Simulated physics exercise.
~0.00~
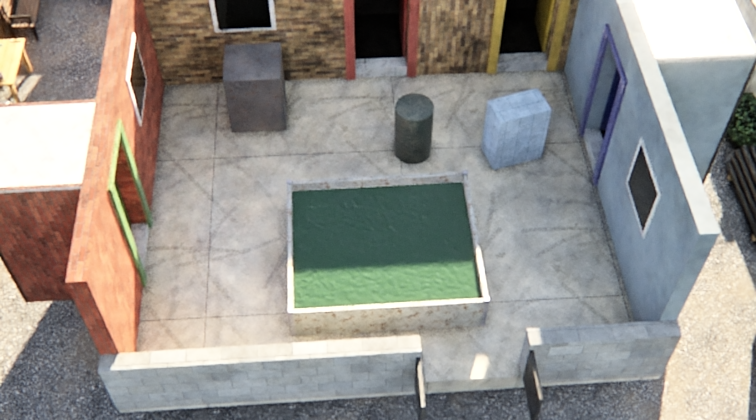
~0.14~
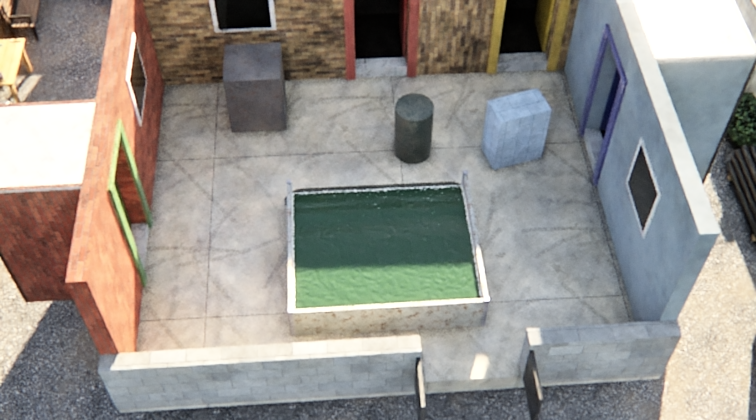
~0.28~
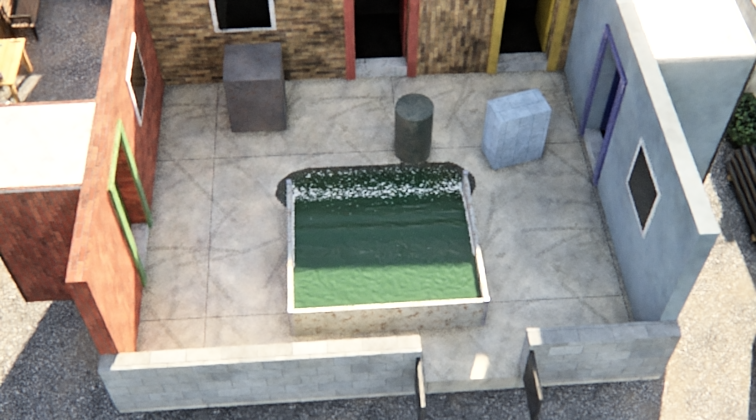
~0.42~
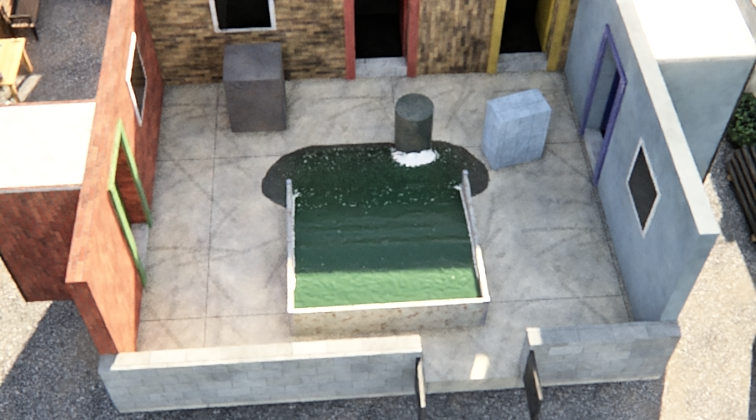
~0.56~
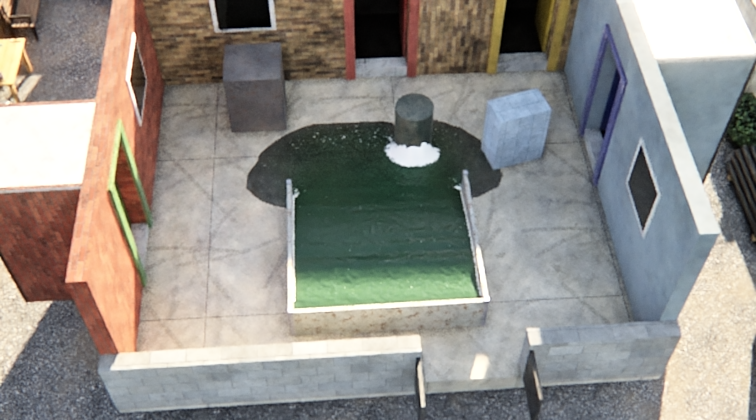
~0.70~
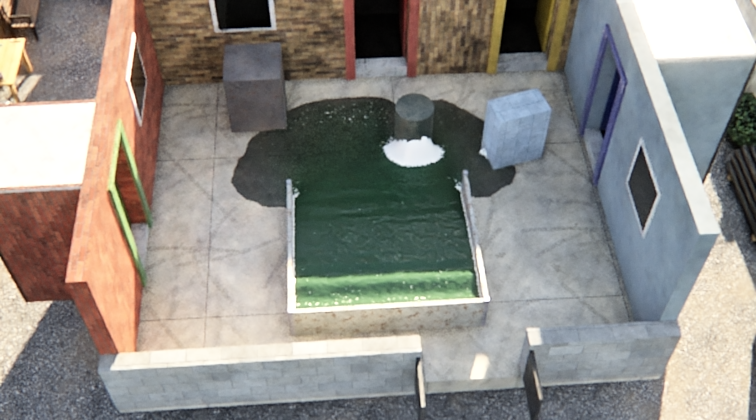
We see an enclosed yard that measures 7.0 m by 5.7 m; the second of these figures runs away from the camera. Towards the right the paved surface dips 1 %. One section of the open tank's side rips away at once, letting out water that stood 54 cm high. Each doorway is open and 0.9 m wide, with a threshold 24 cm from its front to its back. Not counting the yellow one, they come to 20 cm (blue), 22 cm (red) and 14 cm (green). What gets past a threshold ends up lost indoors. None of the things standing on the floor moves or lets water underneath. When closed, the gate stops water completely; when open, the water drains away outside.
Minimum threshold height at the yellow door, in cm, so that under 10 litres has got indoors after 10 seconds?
Approx. 21 cm.
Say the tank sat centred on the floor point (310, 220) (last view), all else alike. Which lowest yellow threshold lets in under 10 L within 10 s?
Close to 20 cm would do it.
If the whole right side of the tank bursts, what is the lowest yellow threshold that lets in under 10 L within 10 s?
Some 25 centimetres.
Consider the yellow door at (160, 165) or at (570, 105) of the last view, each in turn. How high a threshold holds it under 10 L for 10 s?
Minimums: About 12.0 cm and 24 cm.
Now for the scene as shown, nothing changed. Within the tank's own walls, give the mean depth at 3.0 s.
About 15 cm.
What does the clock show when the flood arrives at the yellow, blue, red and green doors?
Yellow = 1.6 s, blue = 2.2 s, red = 0.9 s, green = 3.4 s.
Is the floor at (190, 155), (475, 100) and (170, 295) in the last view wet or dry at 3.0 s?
Status: Submerged / submerged / clear.
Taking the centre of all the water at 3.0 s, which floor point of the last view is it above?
Roughly (375, 160).
After 1.4 s water covers 35 % of the floor, deepest (38 cm) near (332, 83); it has not reached the yellow door.
After 3.0 s water covers 55 % of the floor, deepest (32 cm) near (559, 81); 18 cm at the yellow door, 0 litres in over its 21 cm threshold.
After 10.0 s water covers 95 % of the floor, deepest (14 cm) near (615, 332); 10 cm at the yellow door, 10 litres in over its 21 cm threshold.
At the yellow door as built, the water arrived by 1.6 s and peaked near 22 cm at 5.0 s.
With a threshold of 18 cm, 22 litres would have come in within the 10 s; with 24.5 cm, 3 litres. So under 10 litres takes about 21 cm.
